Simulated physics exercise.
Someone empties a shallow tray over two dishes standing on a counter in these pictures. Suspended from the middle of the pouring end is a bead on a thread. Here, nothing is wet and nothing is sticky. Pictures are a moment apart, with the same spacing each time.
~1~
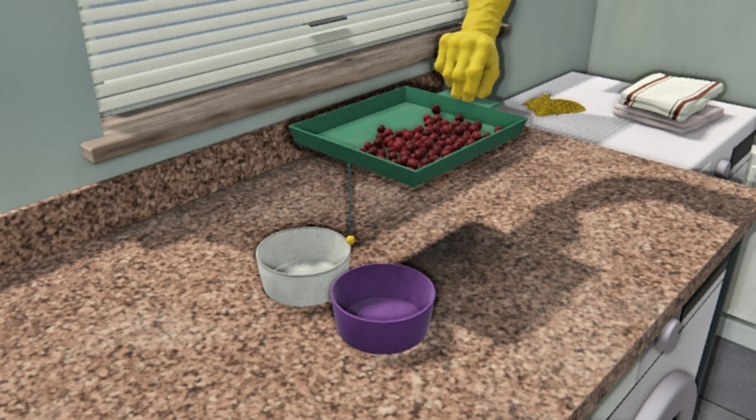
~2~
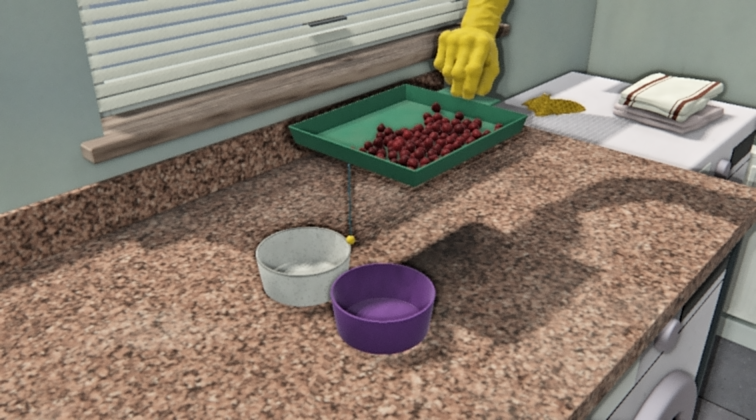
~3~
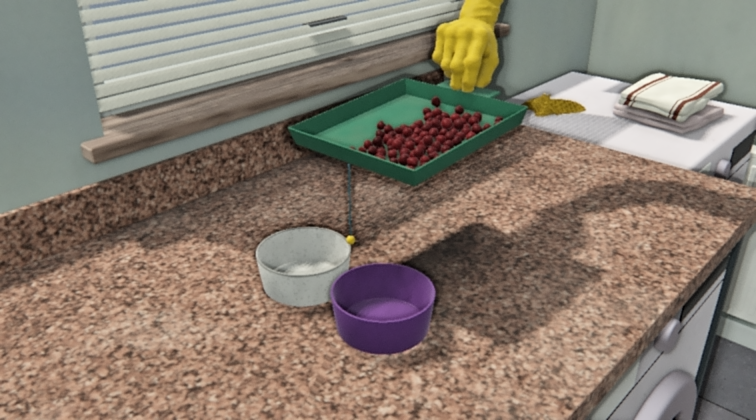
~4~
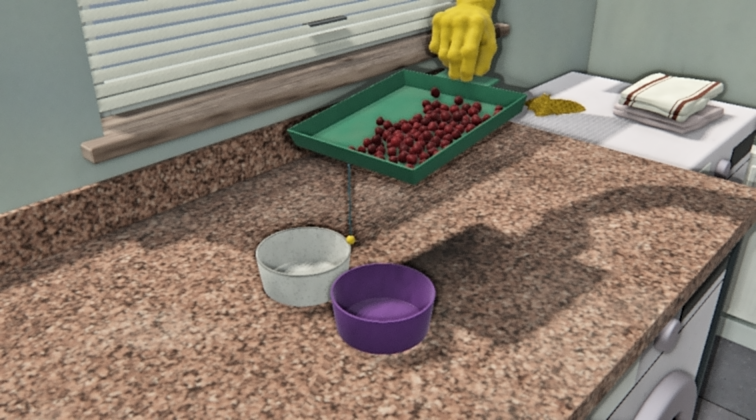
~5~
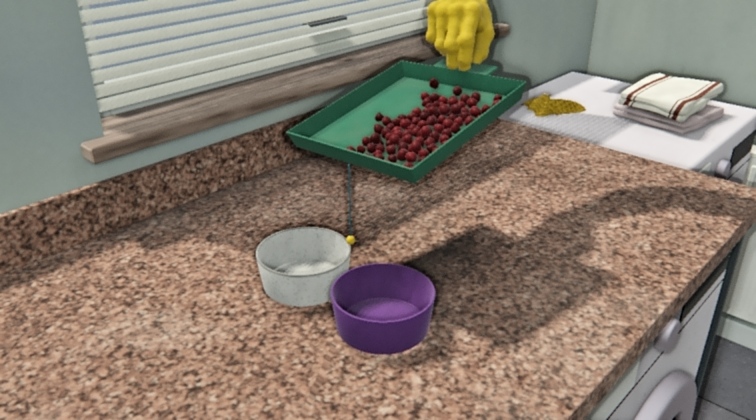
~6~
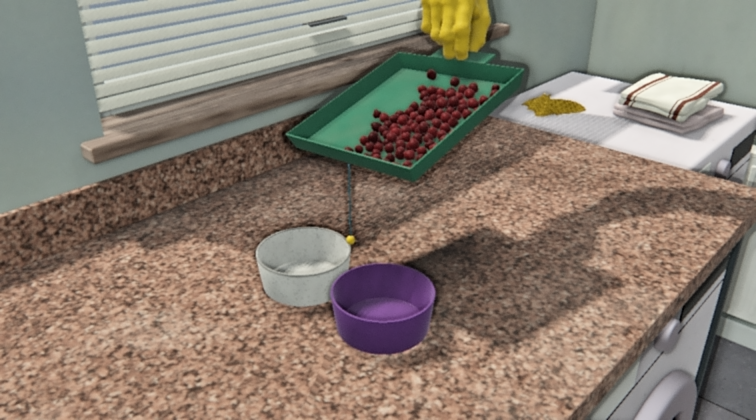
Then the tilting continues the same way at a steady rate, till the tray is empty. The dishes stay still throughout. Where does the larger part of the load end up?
The dish to the left will collect more.
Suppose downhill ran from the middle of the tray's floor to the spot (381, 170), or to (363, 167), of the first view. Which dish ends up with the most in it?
Case one: The dish at right. Case two: The dish at right.
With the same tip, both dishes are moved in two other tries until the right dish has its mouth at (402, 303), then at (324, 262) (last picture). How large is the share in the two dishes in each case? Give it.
Close to 50 in a hundred, followed by close to 70 in a hundred.
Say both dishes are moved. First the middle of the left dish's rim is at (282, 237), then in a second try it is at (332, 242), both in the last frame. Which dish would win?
Note: Try one - the dish on the left side; try two - the dish on the left side.
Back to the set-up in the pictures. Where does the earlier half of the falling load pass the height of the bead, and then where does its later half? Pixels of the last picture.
First around (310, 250), afterwards around (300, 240).
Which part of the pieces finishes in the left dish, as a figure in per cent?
It comes to around 60 per cent of the load.
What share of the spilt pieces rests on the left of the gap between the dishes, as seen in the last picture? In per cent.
Close to 90 in a hundred.
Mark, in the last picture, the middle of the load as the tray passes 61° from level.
Look around (357, 135) in the last picture.
Shortly afterwards, tray tipped steeply; all but a few on the tray; only a few in the air.
Next, tray tipped right over; the bulk on the tray; a little in the left dish; only a few outside both; a little in the air.
Some moments later, tray tipped past a quarter turn; only a few in the right dish; near two thirds in the left dish; near a third outside both.
In the end, tray tipped past a quarter turn; only a few in the right dish; near two thirds in the left dish; near a third outside both.
